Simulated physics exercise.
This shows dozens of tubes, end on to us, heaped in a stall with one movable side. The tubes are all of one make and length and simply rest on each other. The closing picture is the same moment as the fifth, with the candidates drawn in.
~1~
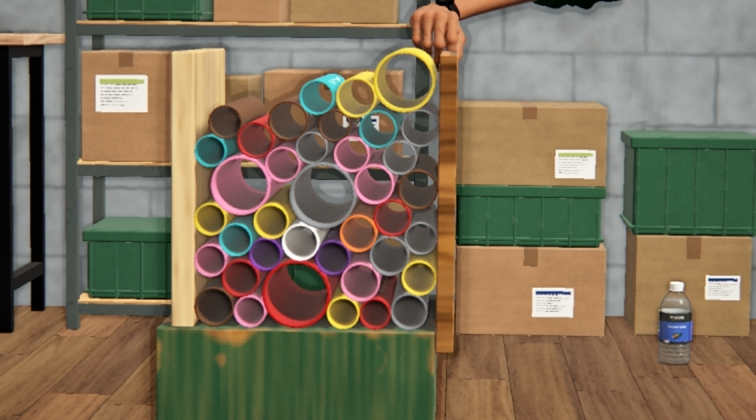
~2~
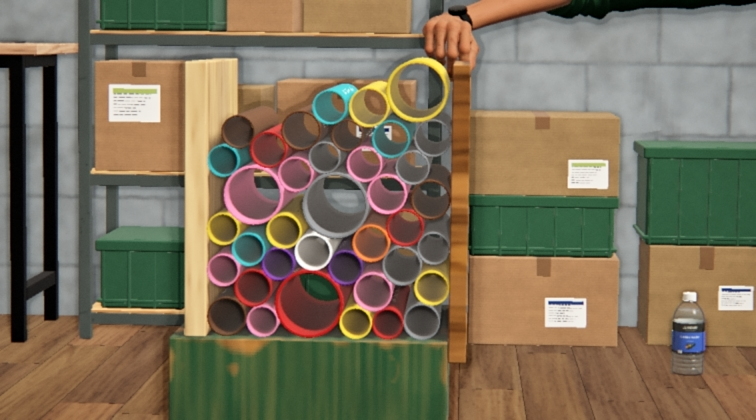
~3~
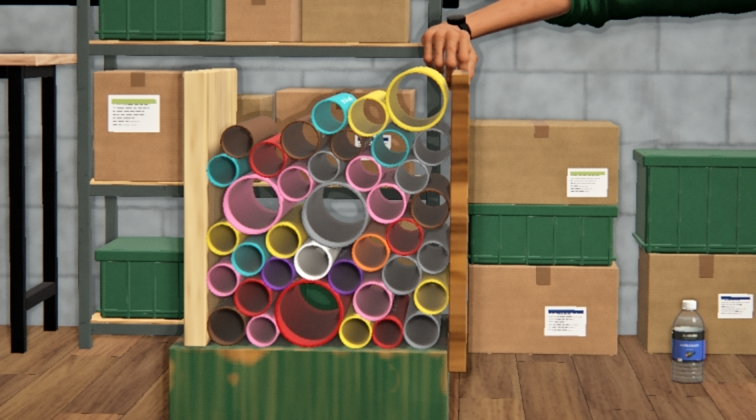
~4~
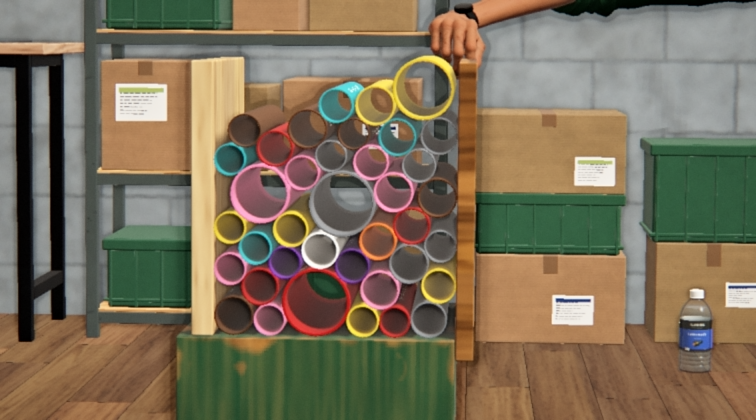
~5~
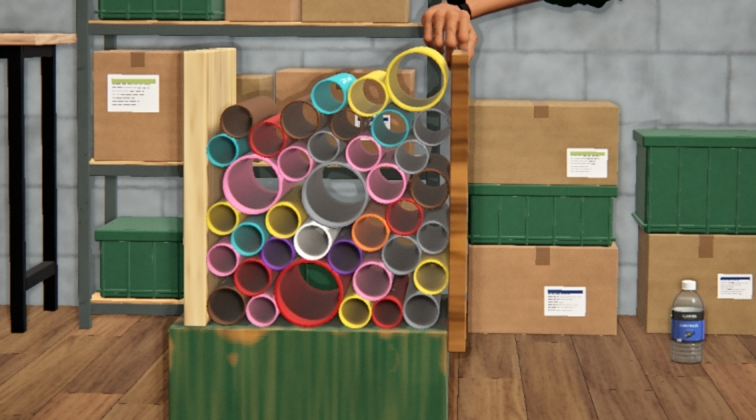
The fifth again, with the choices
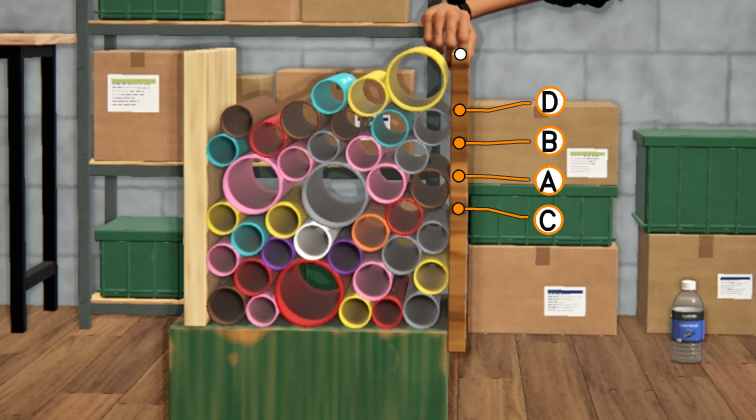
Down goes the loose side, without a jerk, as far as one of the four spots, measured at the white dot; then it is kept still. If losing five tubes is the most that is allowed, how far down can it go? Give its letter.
Down to C.
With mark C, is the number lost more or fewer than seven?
It loses fewer than seven.
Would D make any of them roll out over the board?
No, at D.
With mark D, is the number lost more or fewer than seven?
At D, fewer than seven.
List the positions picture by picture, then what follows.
In the first frame, a grey tube (409, 312); a red tube (241, 279); a pink tube (211, 260).
In the second frame, a pink tube (223, 270); a pink tube (387, 195).
In the third frame, a grey tube (411, 177); a turquoise tube (390, 149).
In the fourth frame, a yellow tube (375, 106); side board (467, 198).
In the fifth frame, a brown tube (226, 307); a grey tube (421, 311); a red tube (253, 278).
On the copy, A at (459, 176); B at (459, 143); C at (458, 209); D at (460, 110); the white dot at (460, 54).
On C. First, top of the board (451, 122).
Then, top of the board (450, 199).
Finally, top of the board (450, 208), two out over the board.
By contrast, A two out over the board; B none out over the board; D none out over the board.
